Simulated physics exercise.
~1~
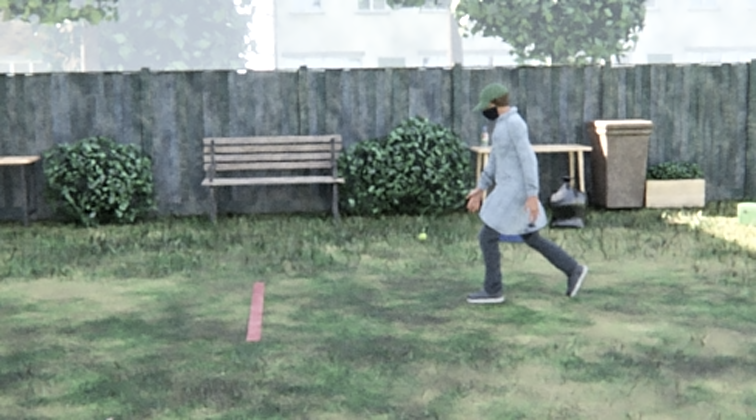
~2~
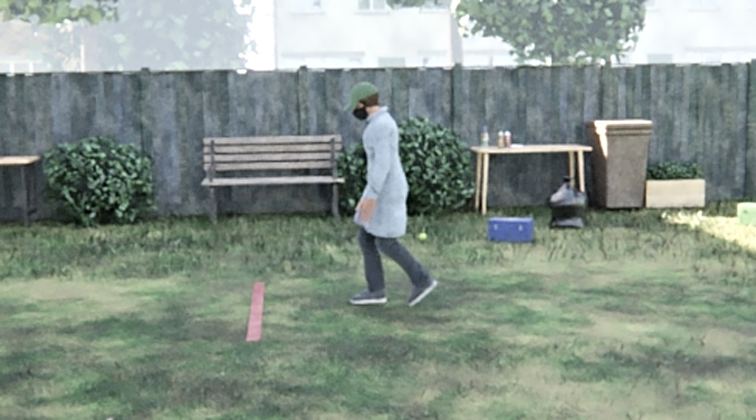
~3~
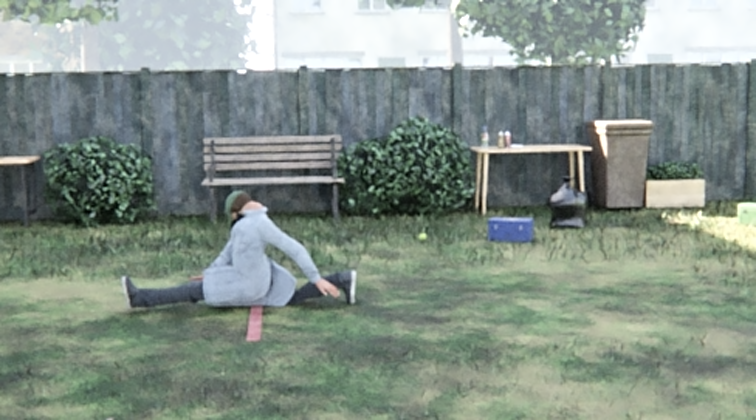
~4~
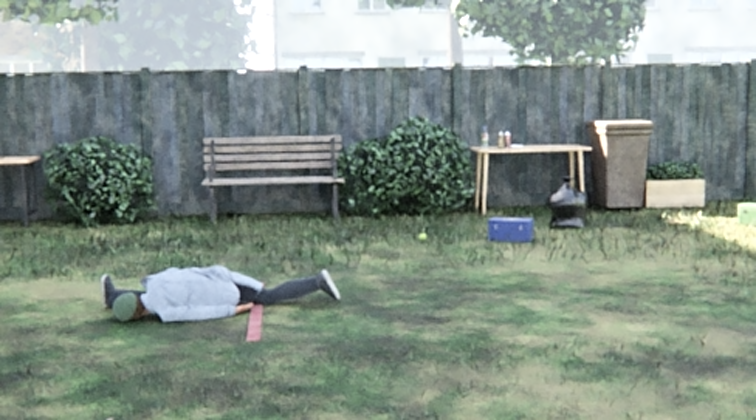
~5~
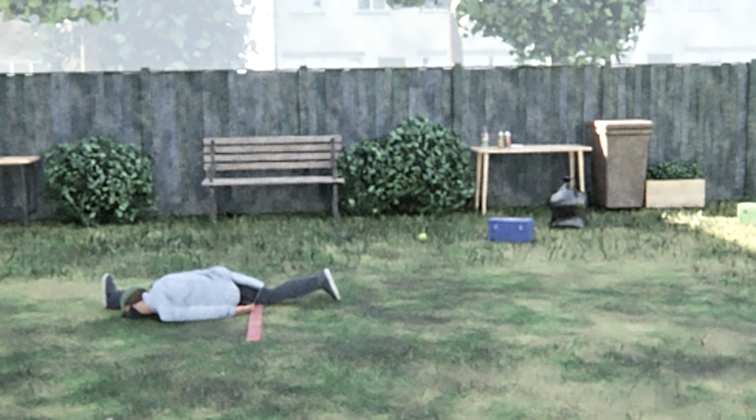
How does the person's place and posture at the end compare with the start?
At the start the person is upright and walking on the right side of the garden, in front of the table. At the end the person lies low on the grass at the left, with head, chest and hips past the red strip.
A grassy back garden is seen from the side by a still camera, with a grey wooden fence behind a bench, green bushes, a table, a brown bin and a blue box. A person in a green cap, dark face covering, pale blue coat and dark trousers walks left towards a red strip on the grass. At the strip, the person drops to the ground with legs spread to either side and torso bent forward. The upper body then folds down to the left. The person ends lying still, head, chest and hips past the strip, one leg stretched right.
